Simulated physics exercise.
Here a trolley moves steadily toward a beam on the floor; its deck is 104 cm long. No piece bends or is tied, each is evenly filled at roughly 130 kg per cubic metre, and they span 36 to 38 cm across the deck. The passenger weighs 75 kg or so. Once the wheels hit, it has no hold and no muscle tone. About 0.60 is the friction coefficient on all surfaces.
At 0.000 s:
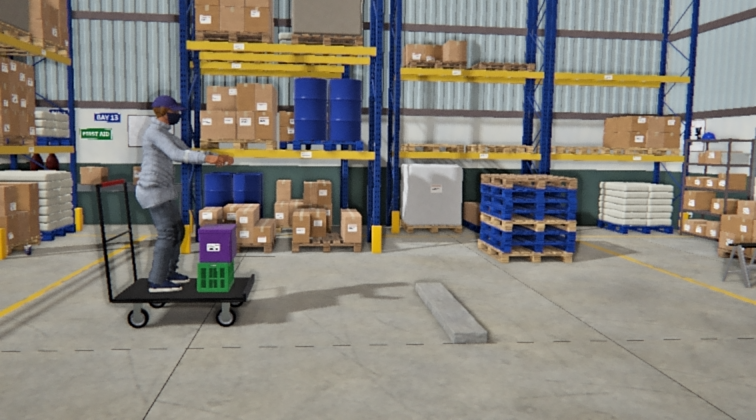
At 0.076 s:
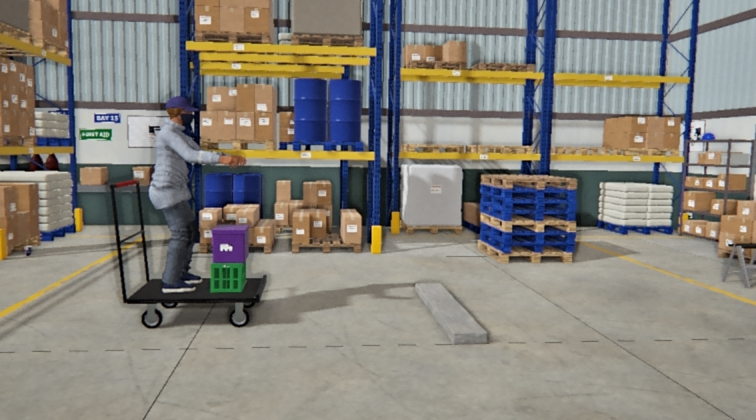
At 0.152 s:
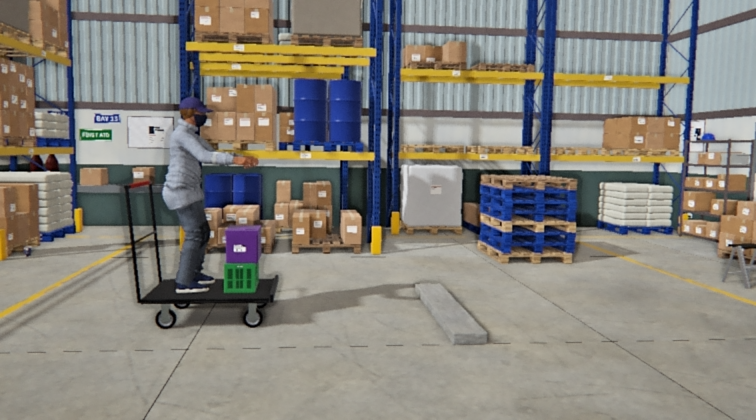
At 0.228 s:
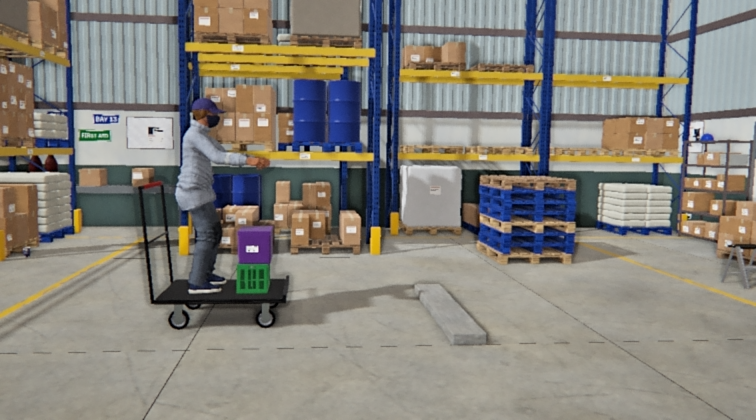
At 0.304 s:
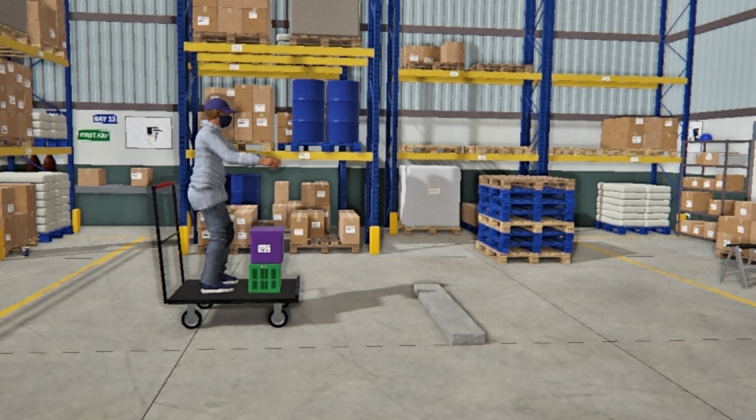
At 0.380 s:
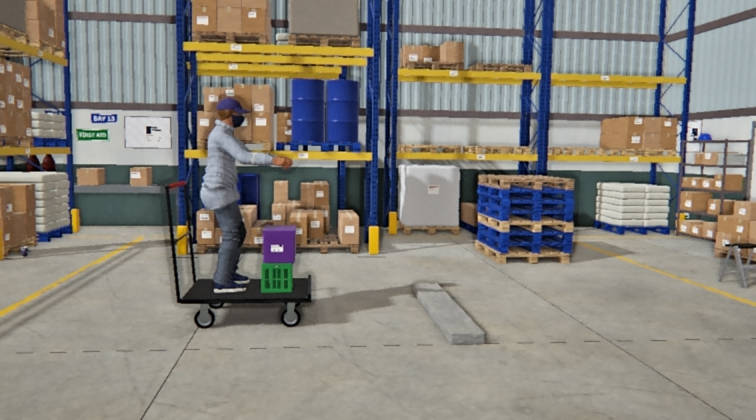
In a warehouse, a trolley carrying a standing person and two stacked containers rolls steadily right.
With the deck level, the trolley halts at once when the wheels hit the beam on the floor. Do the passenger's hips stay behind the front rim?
Yes. It is still carried.
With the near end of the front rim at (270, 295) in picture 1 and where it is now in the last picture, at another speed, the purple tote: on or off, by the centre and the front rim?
Then the purple one would not stay put.
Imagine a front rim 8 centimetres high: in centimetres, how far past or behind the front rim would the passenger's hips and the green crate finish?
Both stay back - hips 60 cm behind, green 20 cm behind.
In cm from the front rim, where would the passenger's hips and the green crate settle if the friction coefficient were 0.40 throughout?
Both stay short of the rim, the hips by 40 cm and the green one by 10 cm.
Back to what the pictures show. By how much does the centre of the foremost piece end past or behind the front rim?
Roughly 140 cm beyond the front rim.
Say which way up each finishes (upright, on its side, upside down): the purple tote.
At rest: Purple upright.
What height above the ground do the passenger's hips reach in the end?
The hips come to rest around 60 centimetres up.
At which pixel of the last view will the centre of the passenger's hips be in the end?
Around (385, 250).
After 1.17 s the deck stops.
After 1.72 s the passenger's hips are 58 cm behind the rim, near (378, 248) in the last picture's view.
After 2.17 s the passenger's hips are 48 cm behind the rim, near (388, 249) in the last picture's view.
When all is still (3.4 s), past the rim, green crate and purple tote; behind it, the passenger's hips.
